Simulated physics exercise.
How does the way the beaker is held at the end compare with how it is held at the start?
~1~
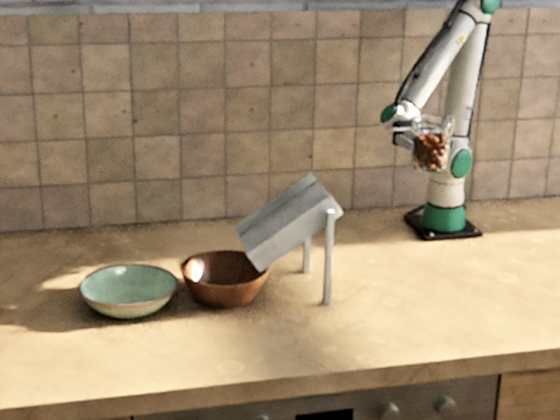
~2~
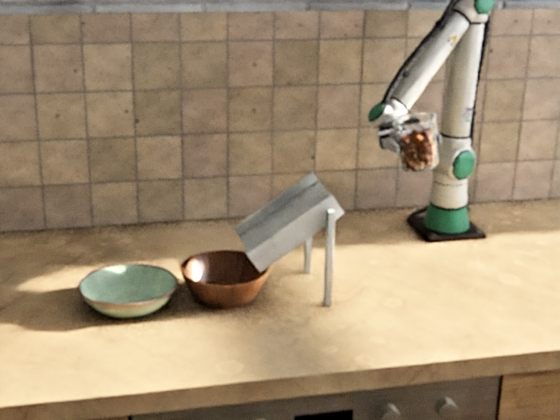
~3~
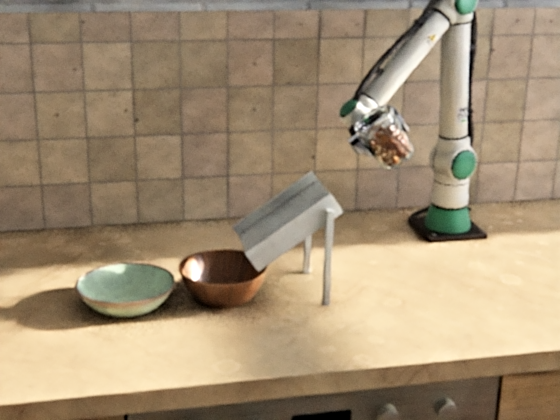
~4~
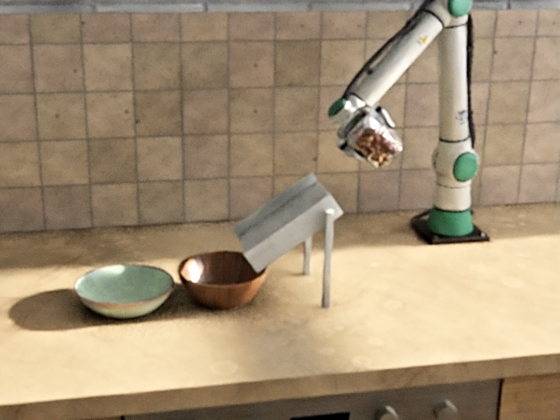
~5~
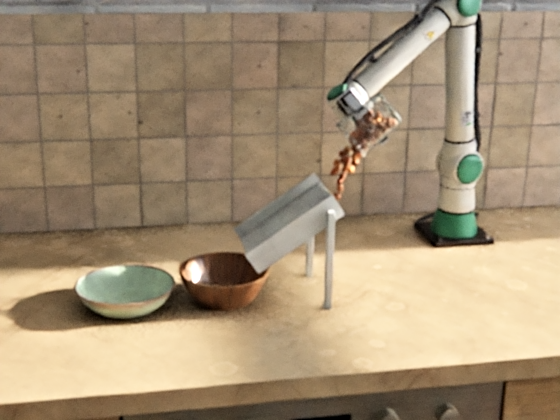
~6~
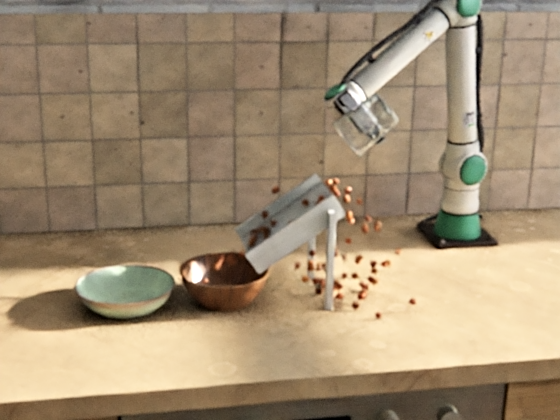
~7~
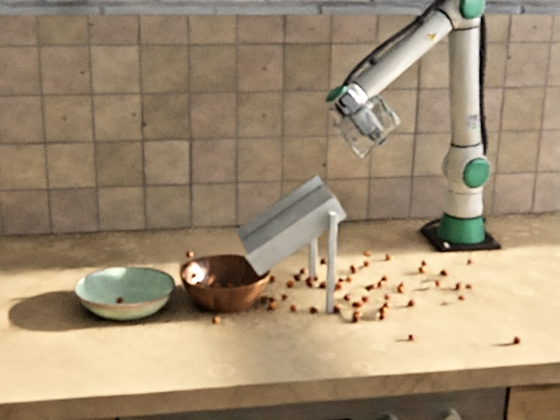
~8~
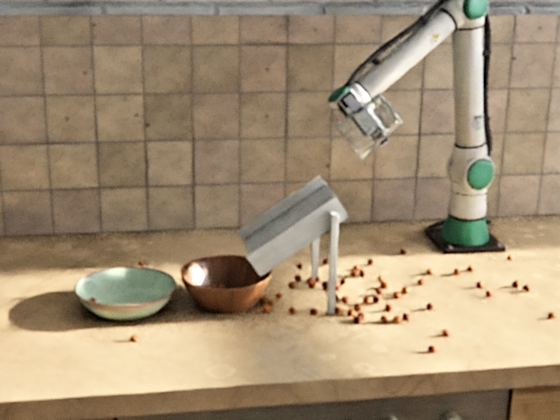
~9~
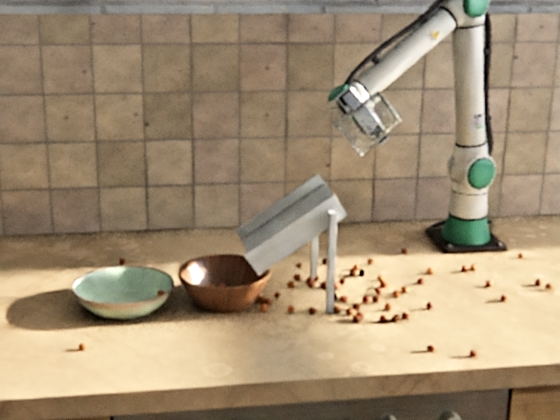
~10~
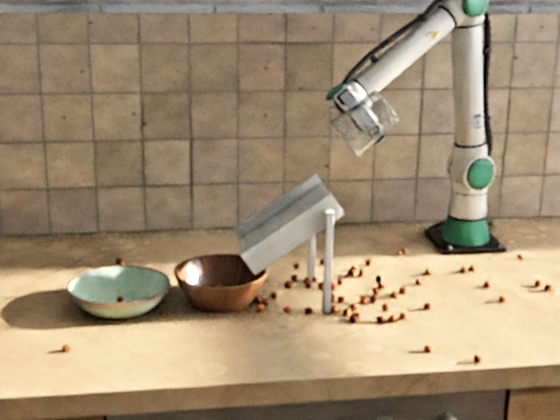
At the start the robot arm holds the beaker upright with the nuts inside. By the end it is holding the beaker upside down.
